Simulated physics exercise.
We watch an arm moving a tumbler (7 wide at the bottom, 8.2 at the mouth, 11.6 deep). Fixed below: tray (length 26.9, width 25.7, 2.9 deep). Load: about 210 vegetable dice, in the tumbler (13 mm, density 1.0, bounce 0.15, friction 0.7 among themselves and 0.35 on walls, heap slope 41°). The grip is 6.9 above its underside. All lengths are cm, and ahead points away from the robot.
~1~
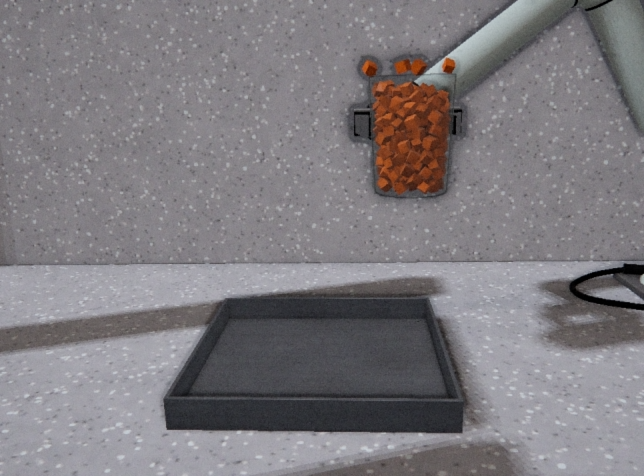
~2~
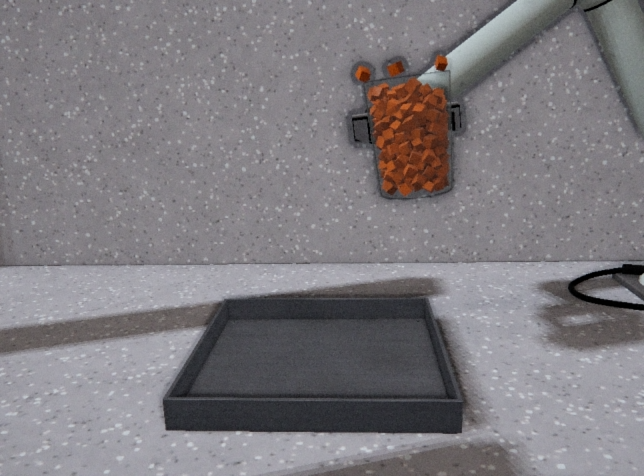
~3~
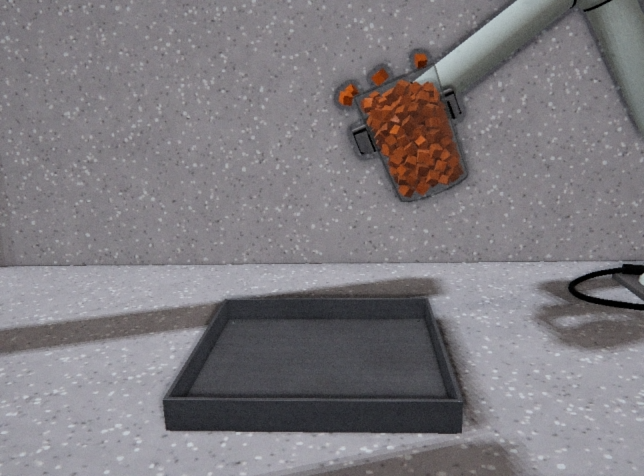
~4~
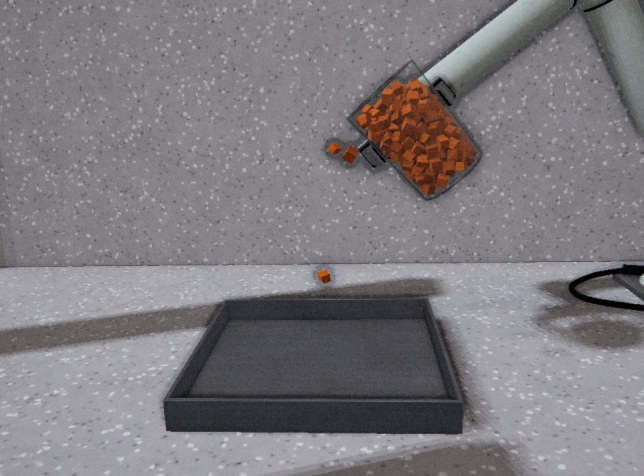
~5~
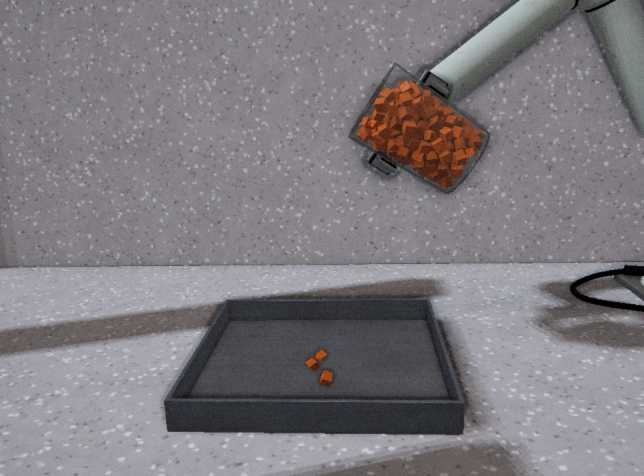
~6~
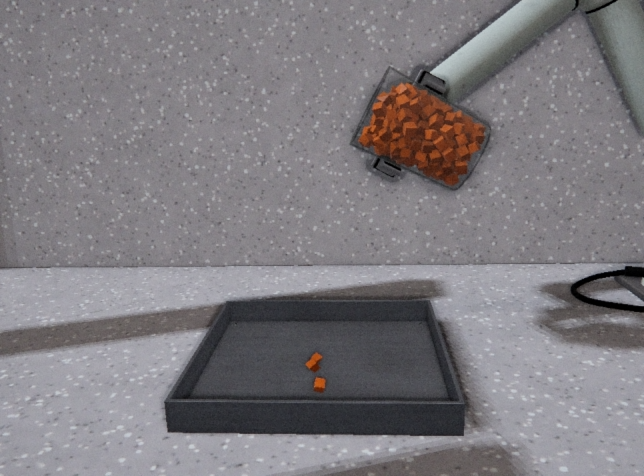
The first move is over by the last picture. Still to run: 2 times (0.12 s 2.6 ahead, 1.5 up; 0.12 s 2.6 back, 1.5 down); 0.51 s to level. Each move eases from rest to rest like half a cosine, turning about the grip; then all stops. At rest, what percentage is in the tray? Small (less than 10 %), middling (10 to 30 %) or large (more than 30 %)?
Answer: Middling; 10 to 30 % of the vegetable dice finish in the tray.
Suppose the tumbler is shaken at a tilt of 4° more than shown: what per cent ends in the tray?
Some 20 per cent.
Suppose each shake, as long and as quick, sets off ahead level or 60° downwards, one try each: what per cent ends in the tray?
About 10 and 0 per cent.
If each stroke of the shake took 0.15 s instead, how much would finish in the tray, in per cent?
It would be near 5 per cent.
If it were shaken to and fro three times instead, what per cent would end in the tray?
Then about 20 per cent.
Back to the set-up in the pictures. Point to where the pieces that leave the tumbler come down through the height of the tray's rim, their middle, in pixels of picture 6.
Near (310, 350).
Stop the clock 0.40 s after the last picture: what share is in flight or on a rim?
Roughly 1 per cent.
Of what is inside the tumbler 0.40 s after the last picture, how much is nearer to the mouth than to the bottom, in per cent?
About 55 per cent.
Then, 0.40 s later, tilted 62° forward, highest piece 31 above the table; 184 in the tumbler, 19 in the tray, 3 in flight or on a rim.
Then, 0.79 s later, tilted 20° forward, highest piece 31 above the table; 170 in the tumbler, 35 in the tray, 1 in flight or on a rim.
Then, 1.19 s later, level, highest piece 31 above the table; 170 in the tumbler, 36 in the tray.
Then, 2.24 s later, level, highest piece 31 above the table; 170 in the tumbler, 36 in the tray.
At rest, 170 in the tumbler, 36 in the tray. That is 17 % in the tray.
